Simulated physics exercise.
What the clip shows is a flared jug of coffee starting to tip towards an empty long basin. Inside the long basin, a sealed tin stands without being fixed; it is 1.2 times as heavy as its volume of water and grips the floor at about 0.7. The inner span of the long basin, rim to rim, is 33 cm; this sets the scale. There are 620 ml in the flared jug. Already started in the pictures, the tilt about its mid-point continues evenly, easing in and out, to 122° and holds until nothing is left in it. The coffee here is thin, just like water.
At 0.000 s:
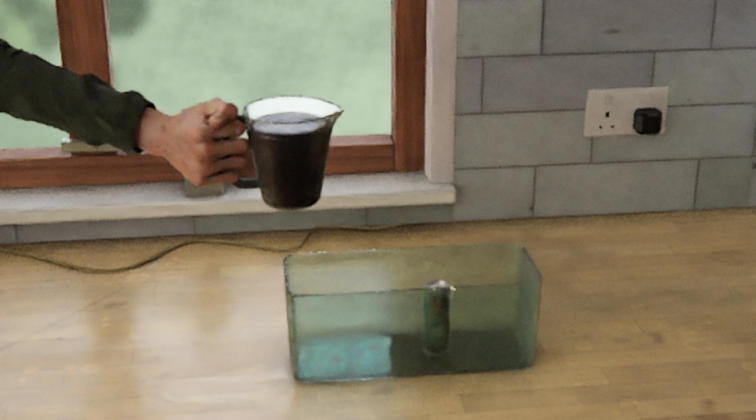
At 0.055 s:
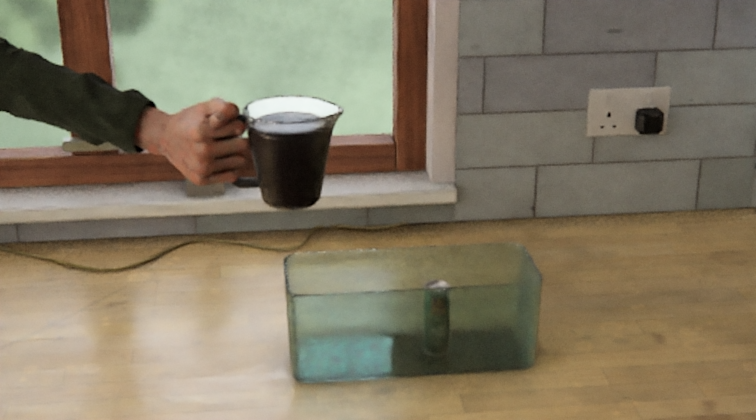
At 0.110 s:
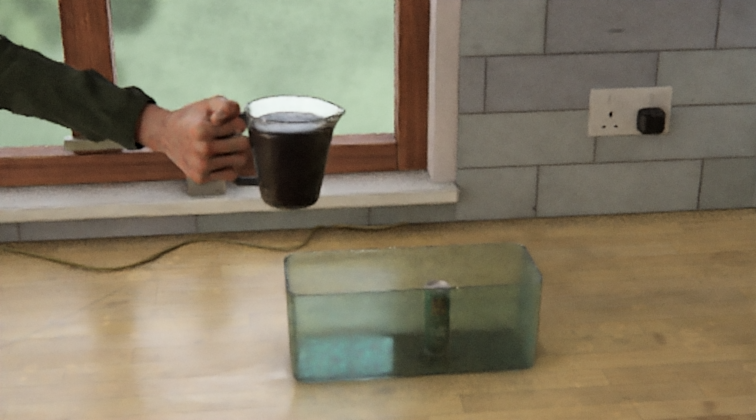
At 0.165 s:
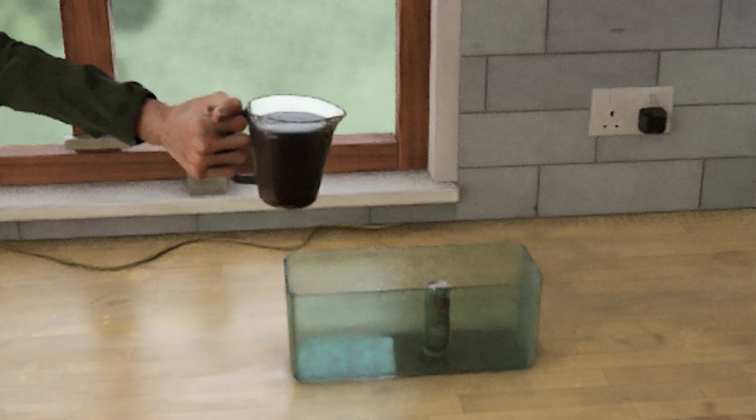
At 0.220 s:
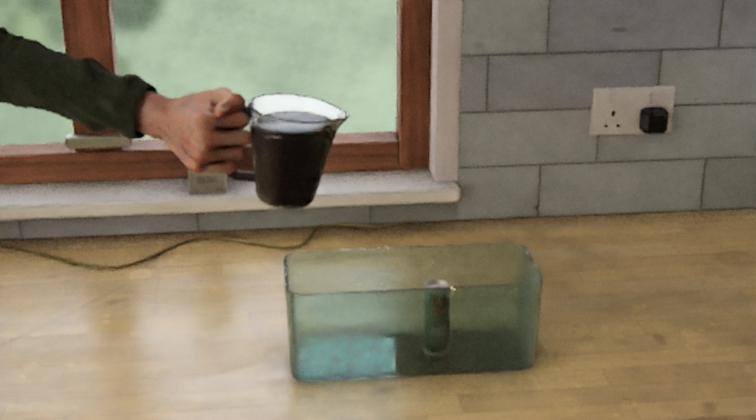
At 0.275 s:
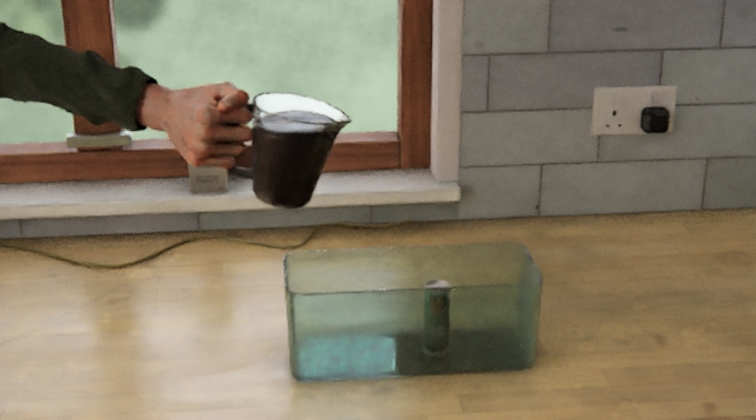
A hand holds a jug of dark liquid above a glass basin, slowly tilting it rightward.
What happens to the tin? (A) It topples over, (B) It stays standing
B, it stays standing.
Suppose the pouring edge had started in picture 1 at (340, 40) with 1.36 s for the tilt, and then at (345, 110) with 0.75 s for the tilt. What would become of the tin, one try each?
First it tips over; then it stays on its base.
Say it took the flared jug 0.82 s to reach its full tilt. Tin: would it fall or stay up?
Well, the tin simply holds firm.
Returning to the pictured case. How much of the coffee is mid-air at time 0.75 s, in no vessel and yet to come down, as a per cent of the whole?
About 22 per cent.
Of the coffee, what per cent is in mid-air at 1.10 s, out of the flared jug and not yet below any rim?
Estimated airborne part: Roughly 14 per cent.
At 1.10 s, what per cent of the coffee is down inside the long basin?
About 80 %.
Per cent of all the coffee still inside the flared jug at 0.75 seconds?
Some 68 % of it is still there.
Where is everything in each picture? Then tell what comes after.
It leans 0°; its right rim is at (343, 109); the coffee meets the walls at (248, 124) and (331, 121); the long basin's rim runs from (286, 276) to (532, 263); the tin's top is at (437, 289), in the first picture.
It leans 0°; its right rim is at (344, 109); the coffee meets the walls at (249, 123) and (331, 121), in the second picture.
It leans 2°; its right rim is at (345, 110); the coffee meets the walls at (249, 122) and (332, 121), in the third picture.
It leans 4°; its right rim is at (347, 112); the coffee meets the walls at (251, 122) and (334, 121), in the fourth picture.
It leans 8°; its right rim is at (349, 115); the coffee meets the walls at (252, 122) and (337, 121), in the fifth picture.
It leans 12°; its right rim is at (352, 118); the coffee meets the walls at (255, 122) and (341, 121), in the sixth picture.
Then, 0.75 s in, the tilt is 71° and 68 per cent is still to pour; the tin stands where it began.
Then, 1.10 s in, the tilt is 111° and 7 per cent is still to pour; the tin stands 1 cm from where it began.
Then, 1.46 s in, the tilt is 122° and 0 per cent is still to pour; the tin stands 1 cm from where it began.
Then, 1.86 s in, the tilt is 122° and 0 per cent is still to pour; the tin stands 1 cm from where it began.
Finally, the tin stands 1 cm from where it began.
